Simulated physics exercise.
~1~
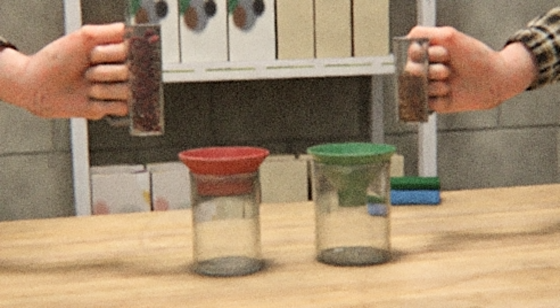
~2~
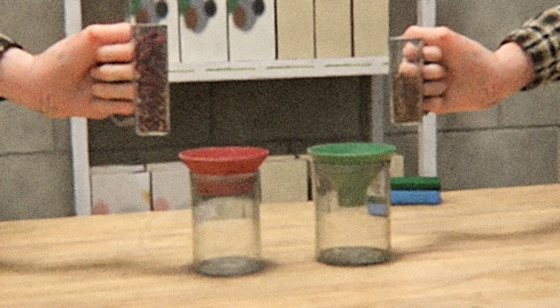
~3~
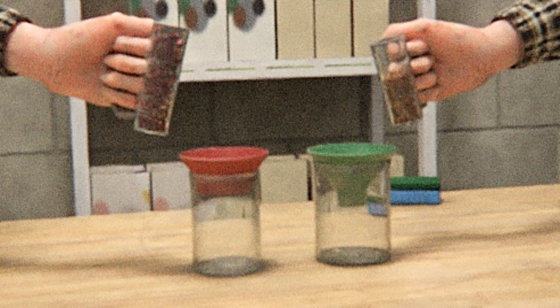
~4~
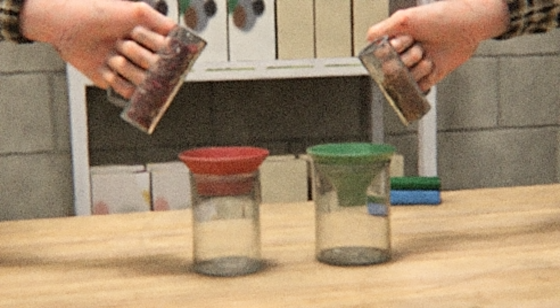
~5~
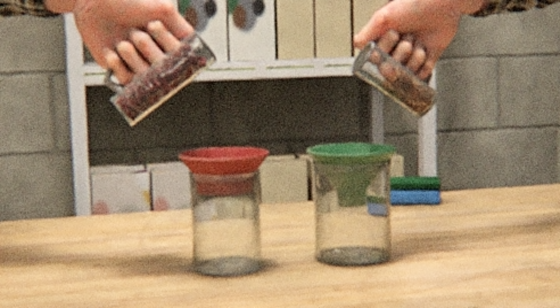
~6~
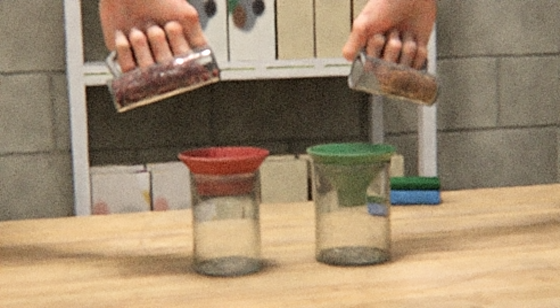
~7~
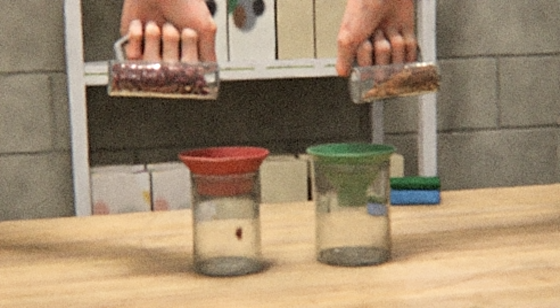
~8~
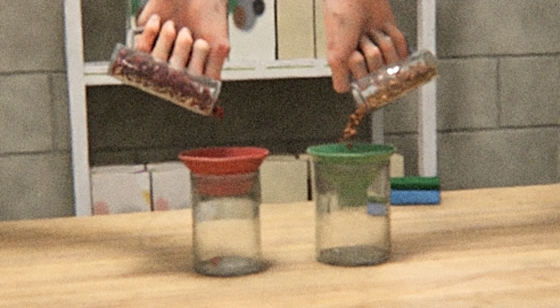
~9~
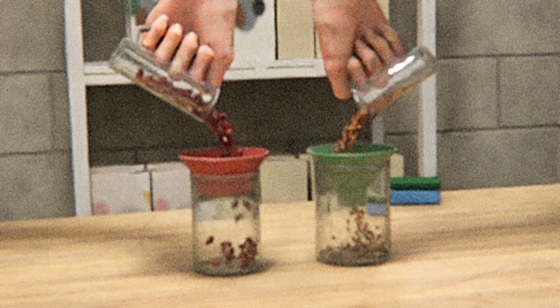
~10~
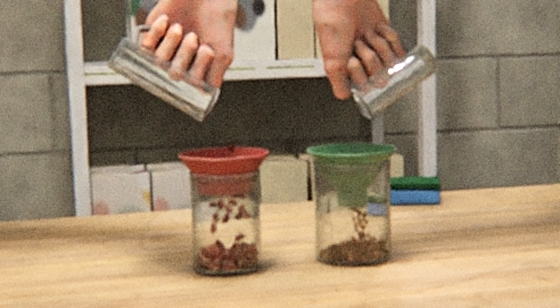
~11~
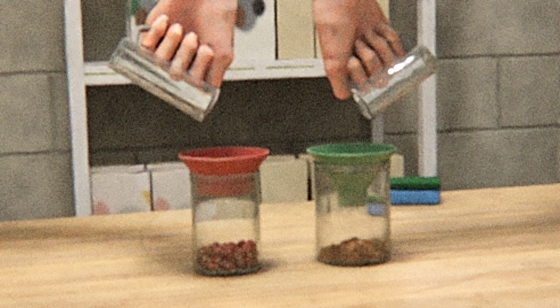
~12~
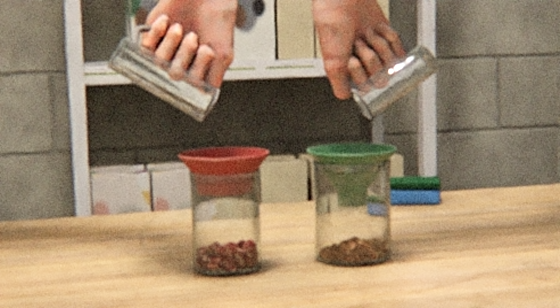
Two hands tipped clear cups of dark red and brown dry bits over a red funnel and a green funnel set in glass jars, and the bits poured through until both cups were empty and a small pile lay in each jar.
